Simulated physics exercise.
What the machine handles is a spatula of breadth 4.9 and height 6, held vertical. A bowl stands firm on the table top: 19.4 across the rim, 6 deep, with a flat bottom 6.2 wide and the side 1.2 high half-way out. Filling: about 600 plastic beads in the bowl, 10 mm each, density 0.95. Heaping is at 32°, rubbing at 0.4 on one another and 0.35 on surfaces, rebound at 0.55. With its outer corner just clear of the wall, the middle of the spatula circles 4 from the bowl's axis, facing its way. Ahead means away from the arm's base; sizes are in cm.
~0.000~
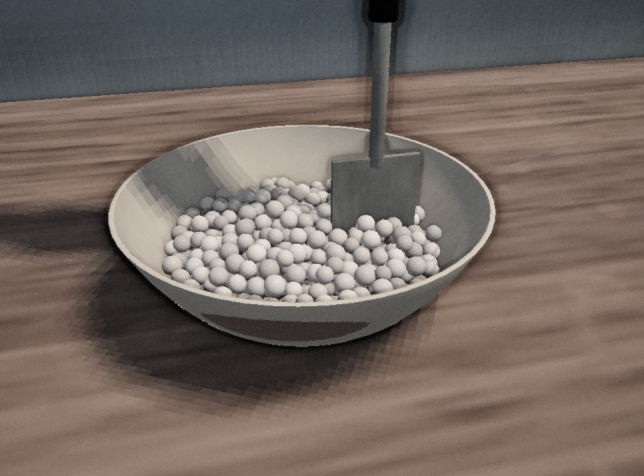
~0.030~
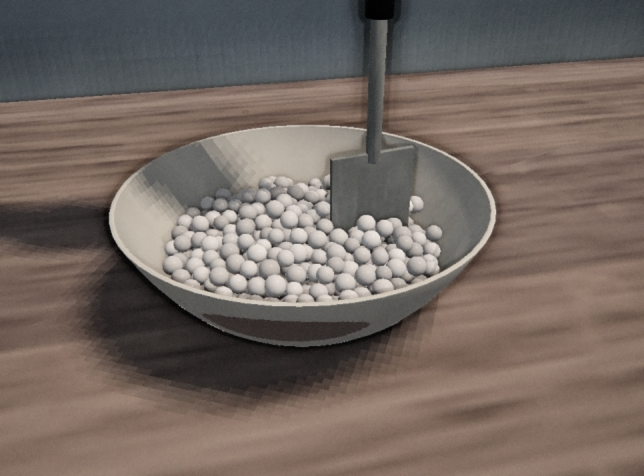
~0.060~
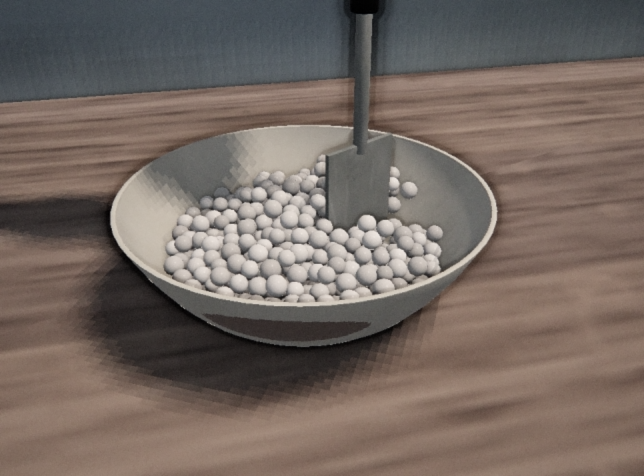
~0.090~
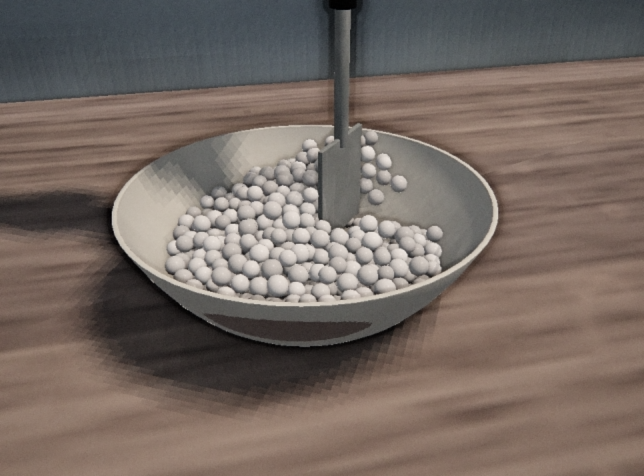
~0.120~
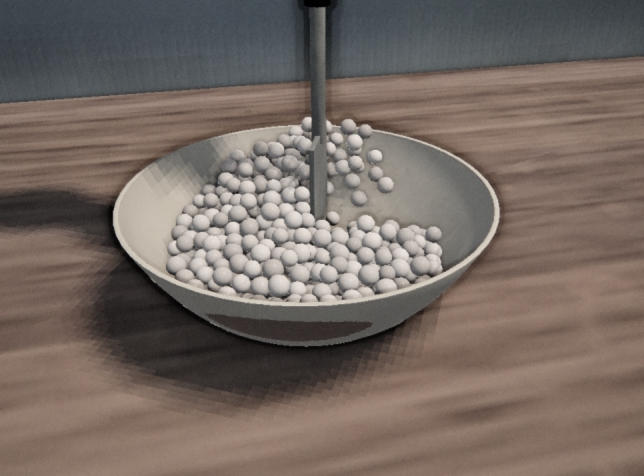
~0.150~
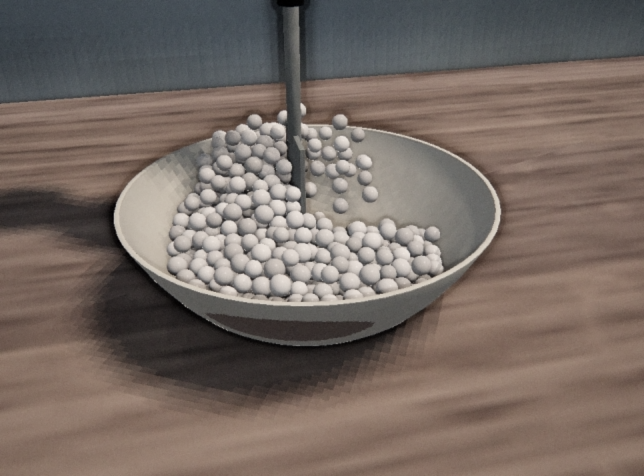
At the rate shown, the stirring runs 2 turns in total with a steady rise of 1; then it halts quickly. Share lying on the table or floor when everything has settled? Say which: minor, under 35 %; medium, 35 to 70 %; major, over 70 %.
That would be a minor share.
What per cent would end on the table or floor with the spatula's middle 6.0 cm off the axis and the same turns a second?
In that case roughly 0 per cent.
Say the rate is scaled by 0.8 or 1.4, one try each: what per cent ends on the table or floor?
It would be some 15 and 40 percent respectively.
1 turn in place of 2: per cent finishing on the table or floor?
About 15 per cent.
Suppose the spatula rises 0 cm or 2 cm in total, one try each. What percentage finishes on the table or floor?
Trial one: Roughly 35 %; trial two: Roughly 20 %.
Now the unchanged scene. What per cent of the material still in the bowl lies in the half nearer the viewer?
About 50 per cent.
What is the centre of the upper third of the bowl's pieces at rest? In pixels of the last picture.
Roughly pixel (312, 241).
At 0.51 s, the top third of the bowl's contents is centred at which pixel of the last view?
Roughly pixel (416, 211).
After 0.51 s, 336° round, highest piece 9 above the table; 497 in the bowl, 86 on the table or floor, 19 in flight or on the tool.
After 0.87 s, 223° round, highest piece 8 above the table; 460 in the bowl, 138 on the table or floor, 4 in flight or on the tool.
After 1.25 s, 0° round, highest piece 6 above the table; 454 in the bowl, 148 on the table or floor.
After 1.95 s, 0° round, highest piece 6 above the table; 454 in the bowl, 148 on the table or floor.
In the end, 454 in the bowl, 148 on the table or floor. That is 25 % on the table or floor.
